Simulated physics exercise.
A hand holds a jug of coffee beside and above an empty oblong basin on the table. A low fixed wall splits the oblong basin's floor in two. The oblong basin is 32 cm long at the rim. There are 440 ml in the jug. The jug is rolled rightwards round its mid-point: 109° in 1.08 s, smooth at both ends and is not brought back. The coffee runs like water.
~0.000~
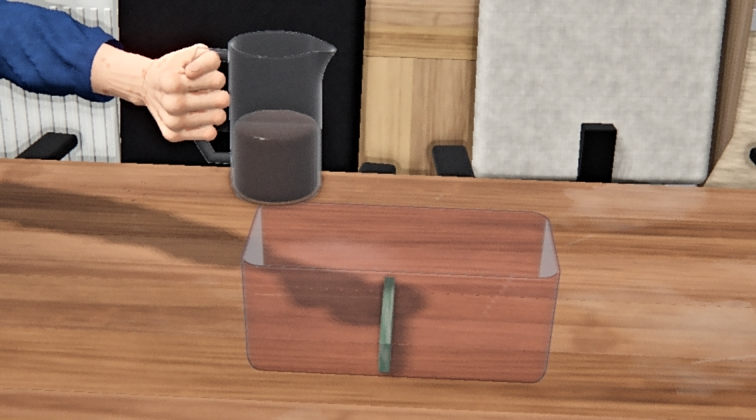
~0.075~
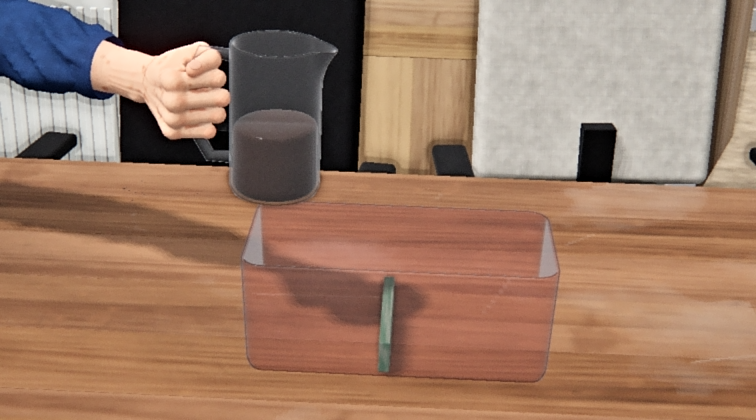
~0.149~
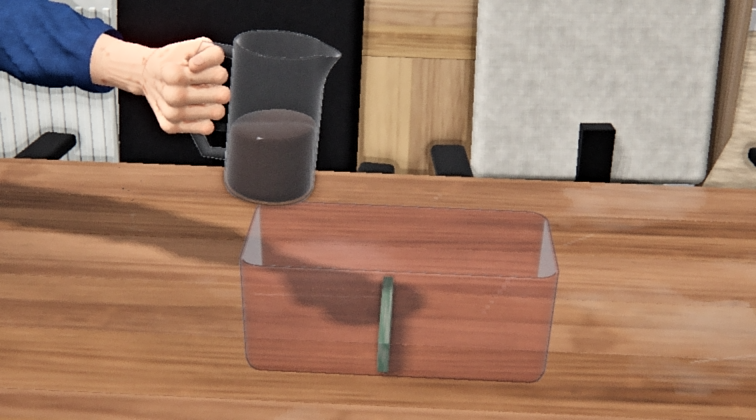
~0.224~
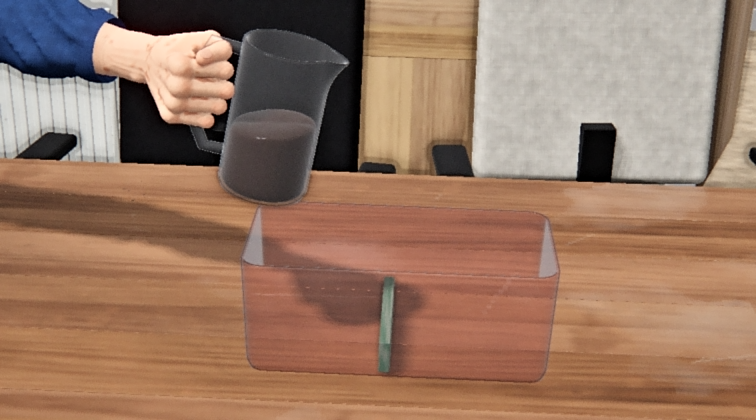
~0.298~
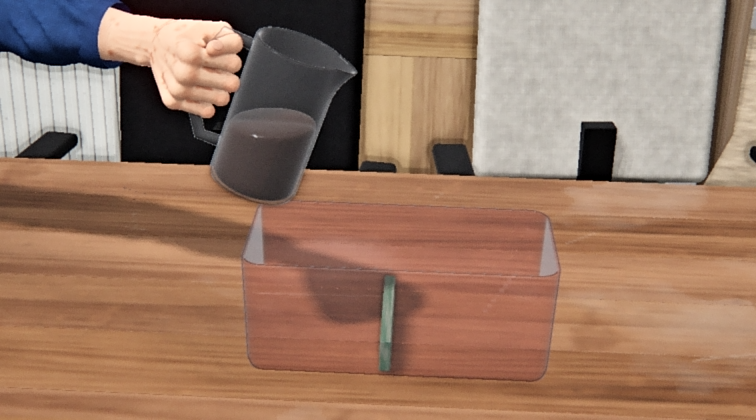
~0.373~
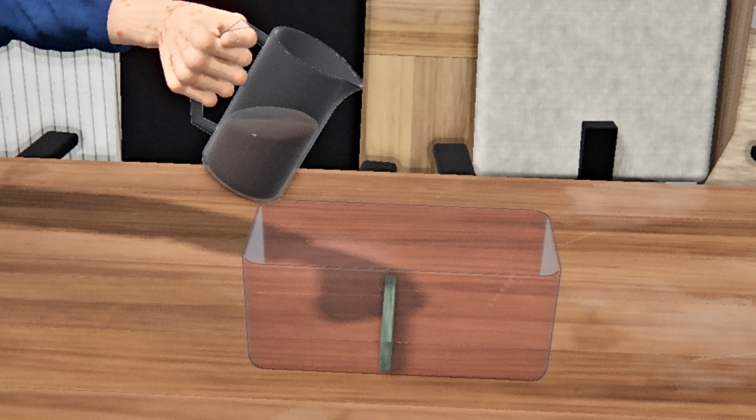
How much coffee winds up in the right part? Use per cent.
Roughly 94 per cent is past the wall.
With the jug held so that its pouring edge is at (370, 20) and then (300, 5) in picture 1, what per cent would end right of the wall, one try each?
First 90, then 60 per cent.
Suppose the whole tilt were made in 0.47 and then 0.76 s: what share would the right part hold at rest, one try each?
First 85, then 95 per cent.
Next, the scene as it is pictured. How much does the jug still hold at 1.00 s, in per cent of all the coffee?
Near 40 in a hundred.
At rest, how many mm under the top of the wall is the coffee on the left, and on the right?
Some 36 mm on the left and 20 mm on the right.
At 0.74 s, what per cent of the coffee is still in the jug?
About 98 per cent.
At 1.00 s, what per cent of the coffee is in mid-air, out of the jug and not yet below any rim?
About 20 per cent.
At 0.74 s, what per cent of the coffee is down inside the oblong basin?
Some 0 per cent.
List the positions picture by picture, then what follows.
Tilt 0°; pouring edge (336, 48); surface from (235, 121) to (319, 124); the oblong basin's rim runs from (251, 233) to (553, 246); the wall's top is at (388, 310), in the first picture.
Tilt 1°; pouring edge (337, 49); surface from (234, 121) to (319, 123), in the second picture.
Tilt 5°; pouring edge (341, 54); surface from (232, 121) to (316, 123), in the third picture.
Tilt 11°; pouring edge (349, 62); surface from (232, 121) to (316, 123), in the fourth picture.
Tilt 19°; pouring edge (357, 71); surface from (229, 121) to (317, 123), in the fifth picture.
Tilt 29°; pouring edge (365, 85); surface from (218, 127) to (318, 123), in the sixth picture.
By 0.74 s the tilt is 84° and 97 per cent is still to pour, 0 is left of the wall and 0 right of it.
By 1.00 s the tilt is 108° and 40 per cent is still to pour, 3 is left of the wall and 37 right of it.
By 1.28 s the tilt is 109° and 4 per cent is still to pour, 6 is left of the wall and 85 right of it.
By 1.58 s the tilt is 109° and 0 per cent is still to pour, 6 is left of the wall and 94 right of it.
At rest 6 per cent lies left of the wall, 94 right of it and 1 outside.
